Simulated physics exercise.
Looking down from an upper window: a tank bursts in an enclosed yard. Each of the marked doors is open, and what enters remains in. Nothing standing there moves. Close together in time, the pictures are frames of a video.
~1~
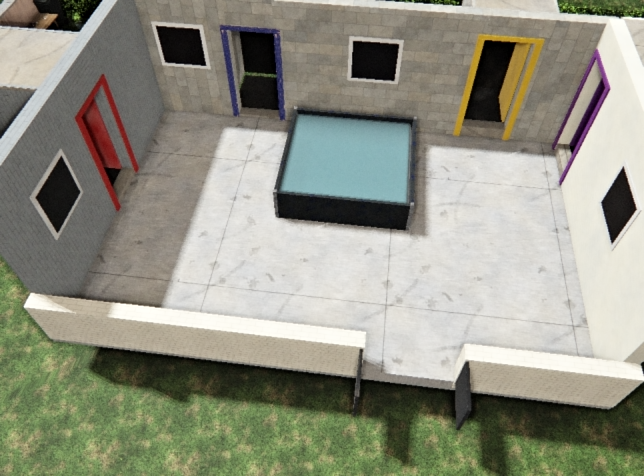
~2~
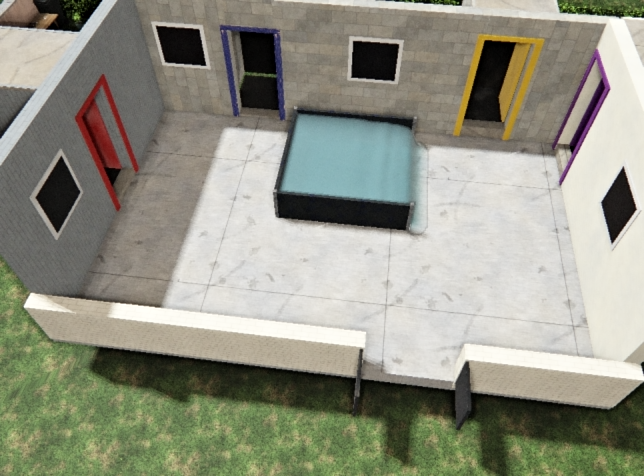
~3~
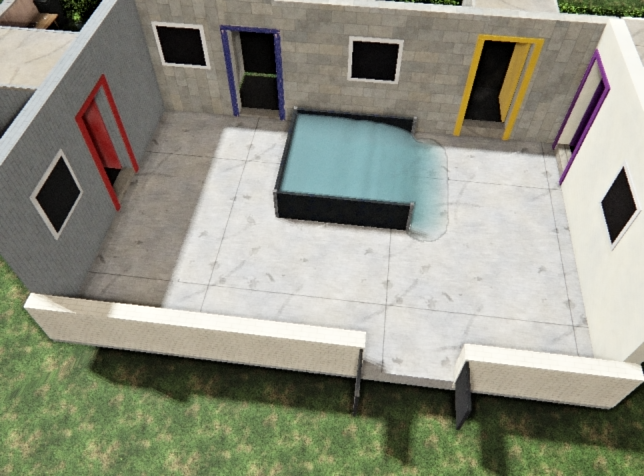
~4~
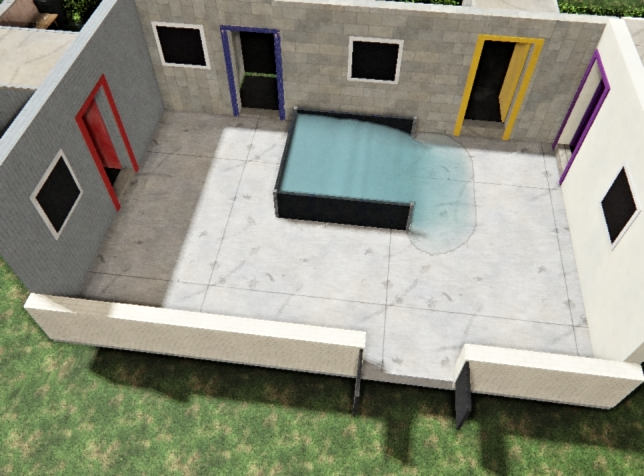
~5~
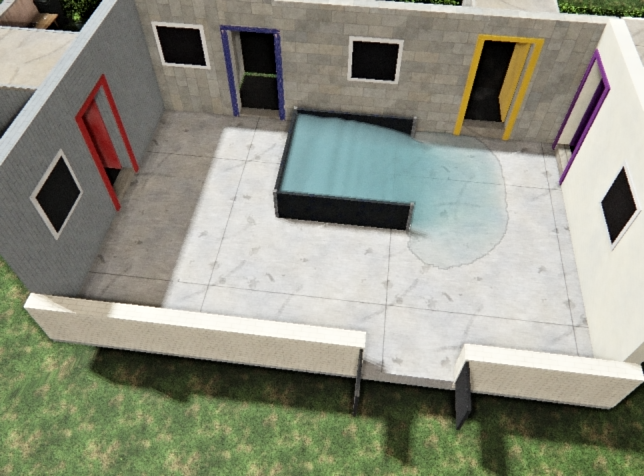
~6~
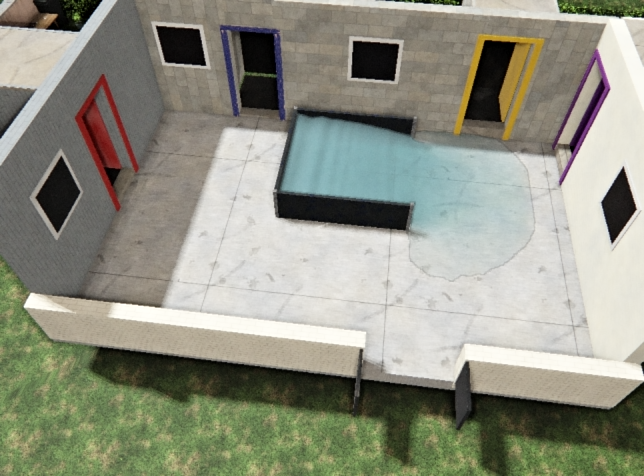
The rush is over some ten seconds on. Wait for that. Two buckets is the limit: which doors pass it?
At the end, blue door: Inside the limit; red door: Inside the limit; purple door: Past the limit; yellow door: Inside the limit.
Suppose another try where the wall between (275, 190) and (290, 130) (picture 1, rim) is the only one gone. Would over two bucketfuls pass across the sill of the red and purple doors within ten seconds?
The red door ends up above, while the purple door falls short.
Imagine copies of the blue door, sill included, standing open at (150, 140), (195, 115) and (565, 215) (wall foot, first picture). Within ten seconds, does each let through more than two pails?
Result, in listed order - doesn't reach the limit, doesn't reach the limit, gets past the limit.
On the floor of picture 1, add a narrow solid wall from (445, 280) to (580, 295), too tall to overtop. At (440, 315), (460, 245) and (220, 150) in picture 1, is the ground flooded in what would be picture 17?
Taking the points in turn, they are high and dry, inundated and high and dry.
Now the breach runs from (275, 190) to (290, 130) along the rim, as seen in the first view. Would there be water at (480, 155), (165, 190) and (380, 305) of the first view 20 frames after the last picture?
Sequence: Spared / wetted / spared.
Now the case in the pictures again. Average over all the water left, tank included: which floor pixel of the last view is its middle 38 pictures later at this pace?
It is near (439, 241).
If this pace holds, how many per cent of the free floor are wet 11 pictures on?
That should be about 30 %.
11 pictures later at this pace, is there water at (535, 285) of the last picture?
I'd say drenched there.
A moment on, water covers 30 % of the floor; the blue door not reached, the red door not reached, the purple door under two buckets in, the yellow door wet at the sill, nothing in.
Next, water covers 30 % of the floor; the blue door not reached, the red door not reached, the purple door over two buckets in, the yellow door wet at the sill, nothing in.
Then, water covers 35 % of the floor; the blue door not reached, the red door not reached, the purple door far over two buckets in, the yellow door wet at the sill, nothing in.
Later, water covers 70 % of the floor; the blue door wet at the sill, nothing in, the red door not reached, the purple door far over two buckets in, the yellow door under two buckets in.
In the end, water covers 90 % of the floor; the blue door wet at the sill, nothing in, the red door wet at the sill, nothing in, the purple door far over two buckets in, the yellow door under two buckets in.
